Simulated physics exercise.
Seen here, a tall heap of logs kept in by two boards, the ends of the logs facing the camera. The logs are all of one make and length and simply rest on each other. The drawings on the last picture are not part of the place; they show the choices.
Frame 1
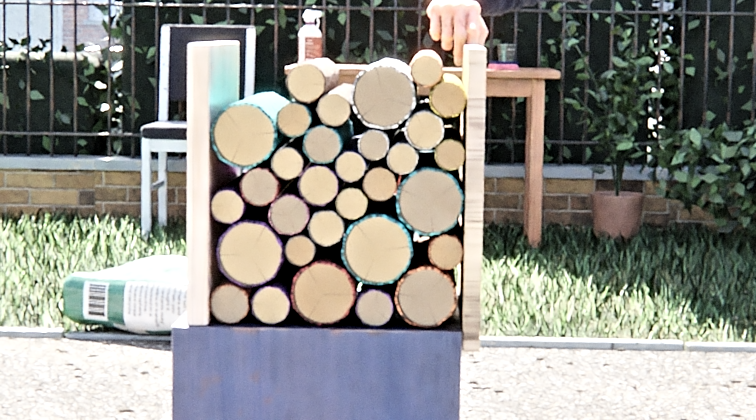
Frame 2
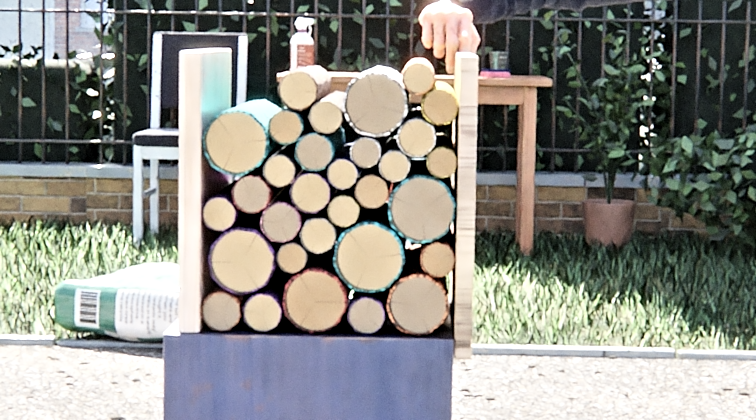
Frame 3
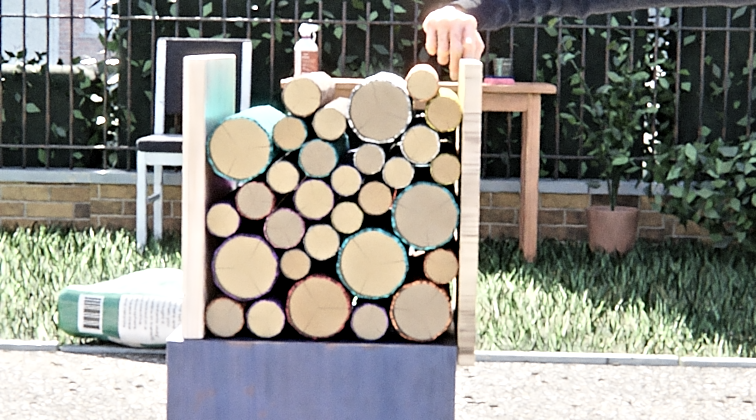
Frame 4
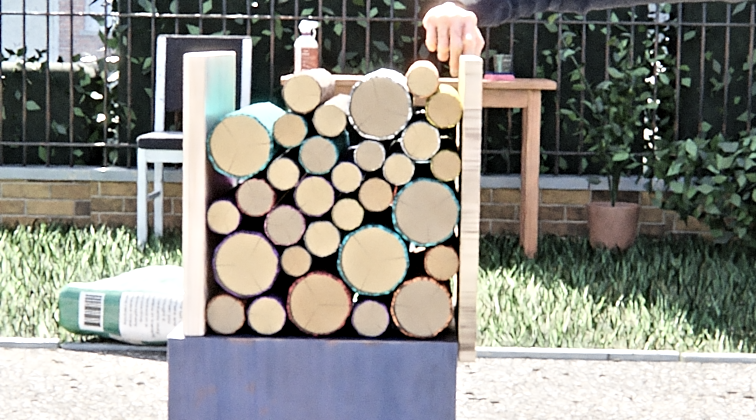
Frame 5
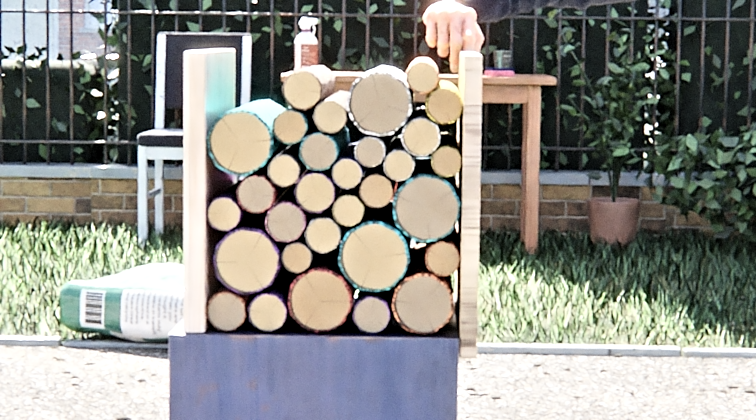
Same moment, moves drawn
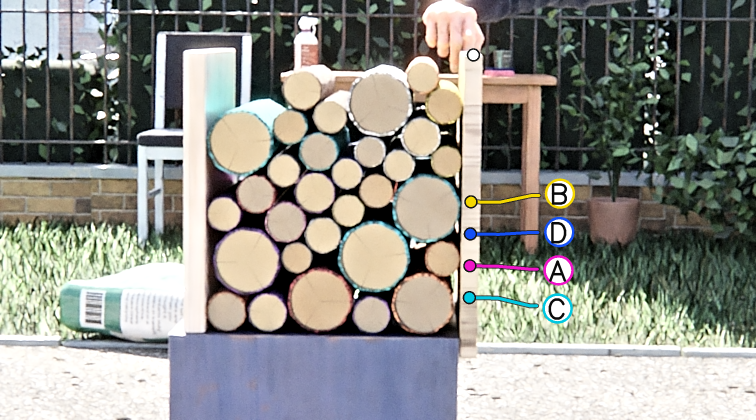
The clip opens on a tall heap of logs, ends facing the camera, held between two upright boards on a bluish base, with a hand resting at the top right. The view shifts slightly, while the logs show no clear movement against each other and the hand stays by the right board.
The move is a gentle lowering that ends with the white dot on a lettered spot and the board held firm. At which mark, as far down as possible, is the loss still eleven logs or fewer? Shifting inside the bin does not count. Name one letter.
Slide it to A.
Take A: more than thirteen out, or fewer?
At A, fewer than thirteen.
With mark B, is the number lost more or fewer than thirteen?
It loses fewer than thirteen.
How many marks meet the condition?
Three of the four.
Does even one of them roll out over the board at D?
Yes, at D.
On the marked copy, A at (470, 266); B at (471, 202); C at (469, 298); D at (470, 234); the white dot at (473, 55).
With A. Early on, top of the board (463, 142).
Further on, top of the board (461, 238).
At the end, top of the board (461, 264), nine out over the board.
As for the rest, B about five out over the board; C more than eleven out over the board; D about five out over the board.
